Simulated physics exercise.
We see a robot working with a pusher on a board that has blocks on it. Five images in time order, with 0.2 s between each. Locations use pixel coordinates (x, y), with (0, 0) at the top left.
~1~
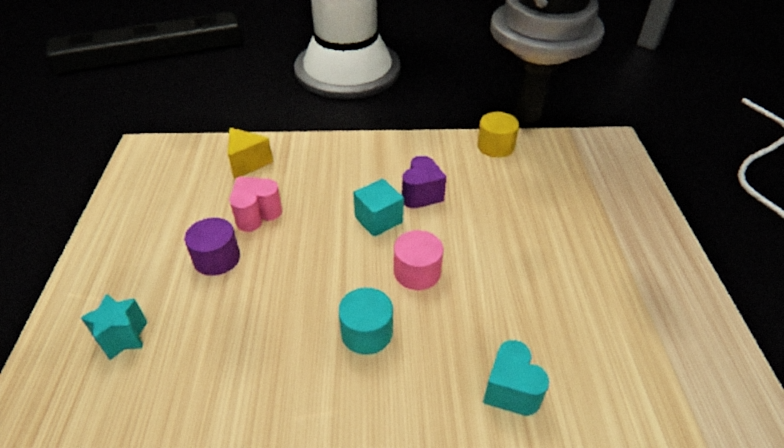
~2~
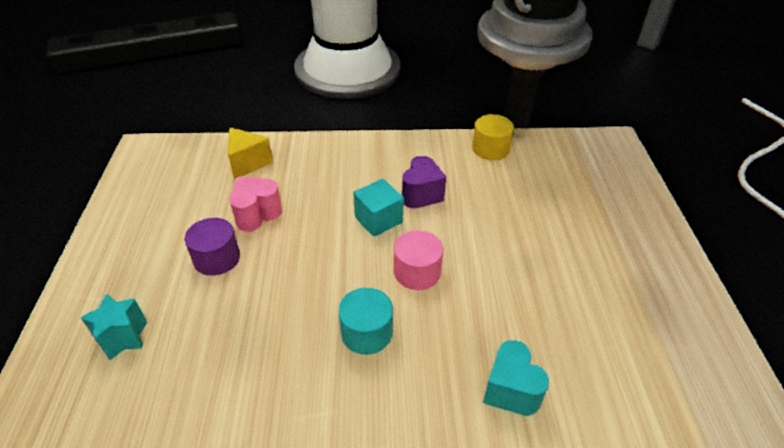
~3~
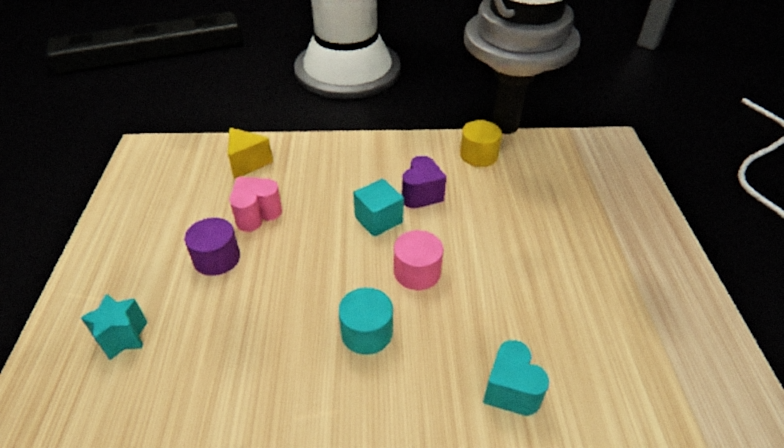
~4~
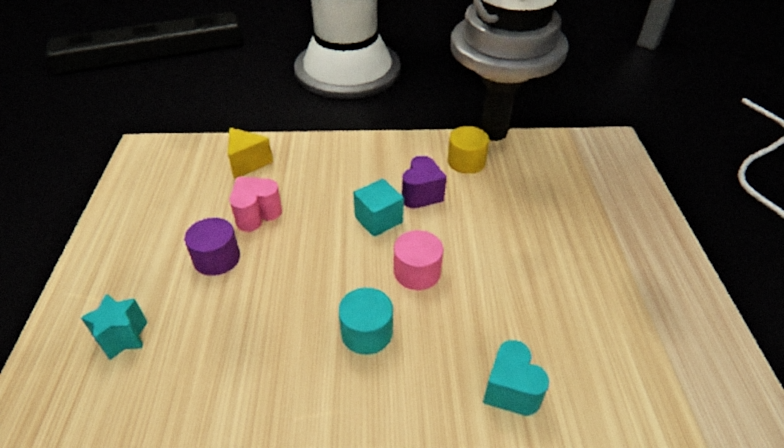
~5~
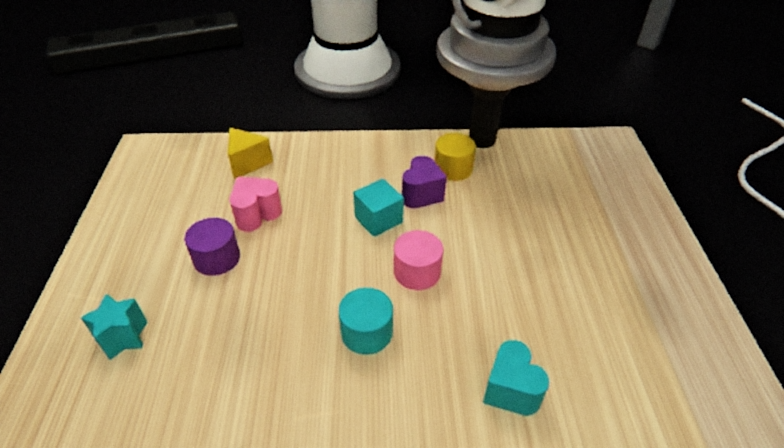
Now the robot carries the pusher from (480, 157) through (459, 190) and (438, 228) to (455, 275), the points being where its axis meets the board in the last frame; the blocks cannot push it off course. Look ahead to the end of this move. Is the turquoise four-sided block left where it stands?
My answer is yes.
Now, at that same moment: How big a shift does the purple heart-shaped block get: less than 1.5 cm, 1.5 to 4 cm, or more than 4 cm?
Once the path ends, it will sit 1.5 to 4 cm from where it is now.
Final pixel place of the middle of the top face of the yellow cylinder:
Close to (428, 156).
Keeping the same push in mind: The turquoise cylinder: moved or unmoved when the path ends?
It will remain on its spot.
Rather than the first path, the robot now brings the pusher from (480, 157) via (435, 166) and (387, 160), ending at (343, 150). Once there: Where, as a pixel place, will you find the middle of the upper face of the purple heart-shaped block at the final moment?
My prediction: (404, 181).
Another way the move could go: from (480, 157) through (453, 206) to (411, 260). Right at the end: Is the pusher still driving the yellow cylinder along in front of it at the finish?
I believe not.
On the path given first. One third of the way, pusher at (460, 174); purple heart-shaped block at (406, 176), turned 40° anticlockwise; yellow cylinder at (428, 156).
Two thirds of the way, pusher at (439, 212); purple heart-shaped block at (406, 176), turned 40° anticlockwise; yellow cylinder at (428, 156).
At the end, pusher at (458, 259); turquoise cylinder in place; turquoise four-sided block in place; pink cylinder at (417, 259); purple heart-shaped block at (406, 176), turned 40° anticlockwise; yellow cylinder at (428, 156).
